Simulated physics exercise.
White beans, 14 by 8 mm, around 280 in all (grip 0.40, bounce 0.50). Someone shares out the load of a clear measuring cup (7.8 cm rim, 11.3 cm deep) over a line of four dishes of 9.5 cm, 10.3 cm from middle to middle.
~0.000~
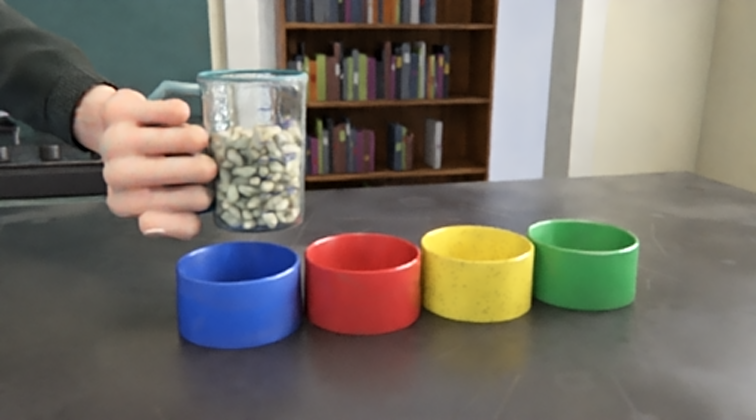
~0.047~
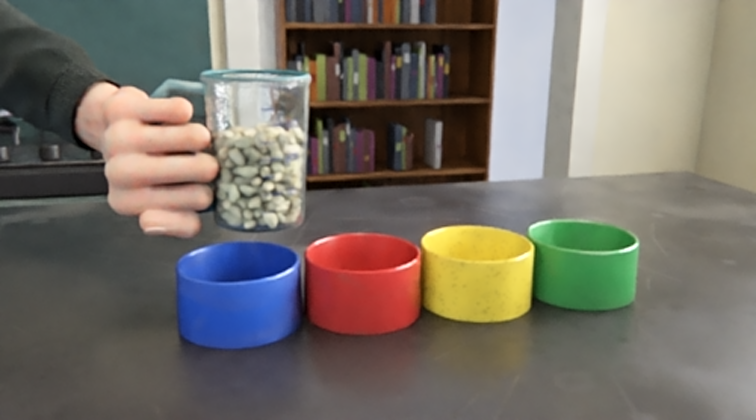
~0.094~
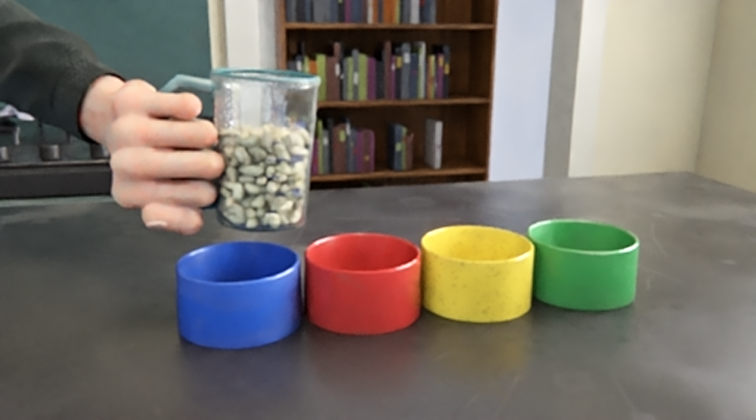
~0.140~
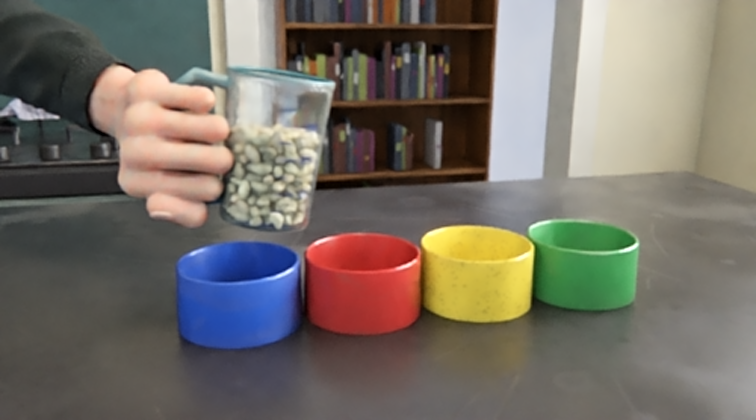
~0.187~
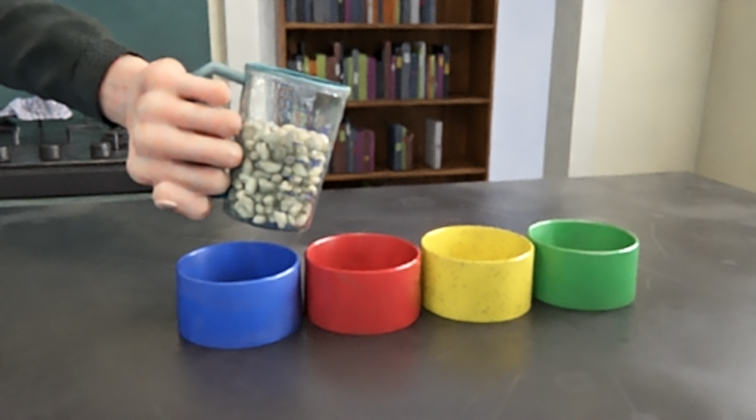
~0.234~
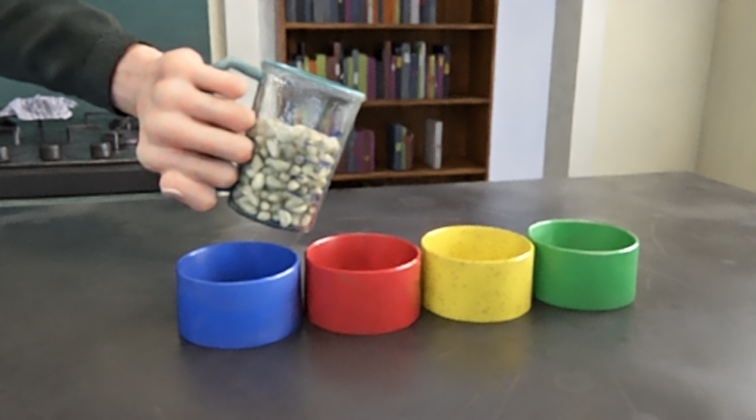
A hand holding a clear measuring cup of white beans, moving it slightly right and tilting it above four colourful dishes.
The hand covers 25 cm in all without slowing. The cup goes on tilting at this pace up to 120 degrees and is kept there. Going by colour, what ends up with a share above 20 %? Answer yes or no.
Red: No, blue: No, green: Yes, yellow: No, counter: No.
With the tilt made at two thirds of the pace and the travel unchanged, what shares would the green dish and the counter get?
In that case green 90; counter 10.
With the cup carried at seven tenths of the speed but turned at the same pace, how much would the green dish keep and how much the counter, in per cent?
In that case green 10; counter 10.
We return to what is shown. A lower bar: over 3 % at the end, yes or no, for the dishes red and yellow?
Red no, yellow yes.
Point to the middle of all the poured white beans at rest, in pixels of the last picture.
At about (582, 269).
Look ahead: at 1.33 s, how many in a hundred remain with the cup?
Some 35 per cent of the load.
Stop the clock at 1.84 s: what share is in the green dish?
About 80 per cent by then.
After 0.89 s, tilt 93 degrees; cup holds 100 %.
After 1.33 s, tilt 120 degrees; cup holds 35 %, green 45 %, yellow 10 %.
After 1.84 s, tilt 120 degrees; cup holds 0 %, green 80 %, yellow 10 %.
At rest (2.4 s), red 0 %, blue 0 %, green 80 %, yellow 10 %, counter 10 %.
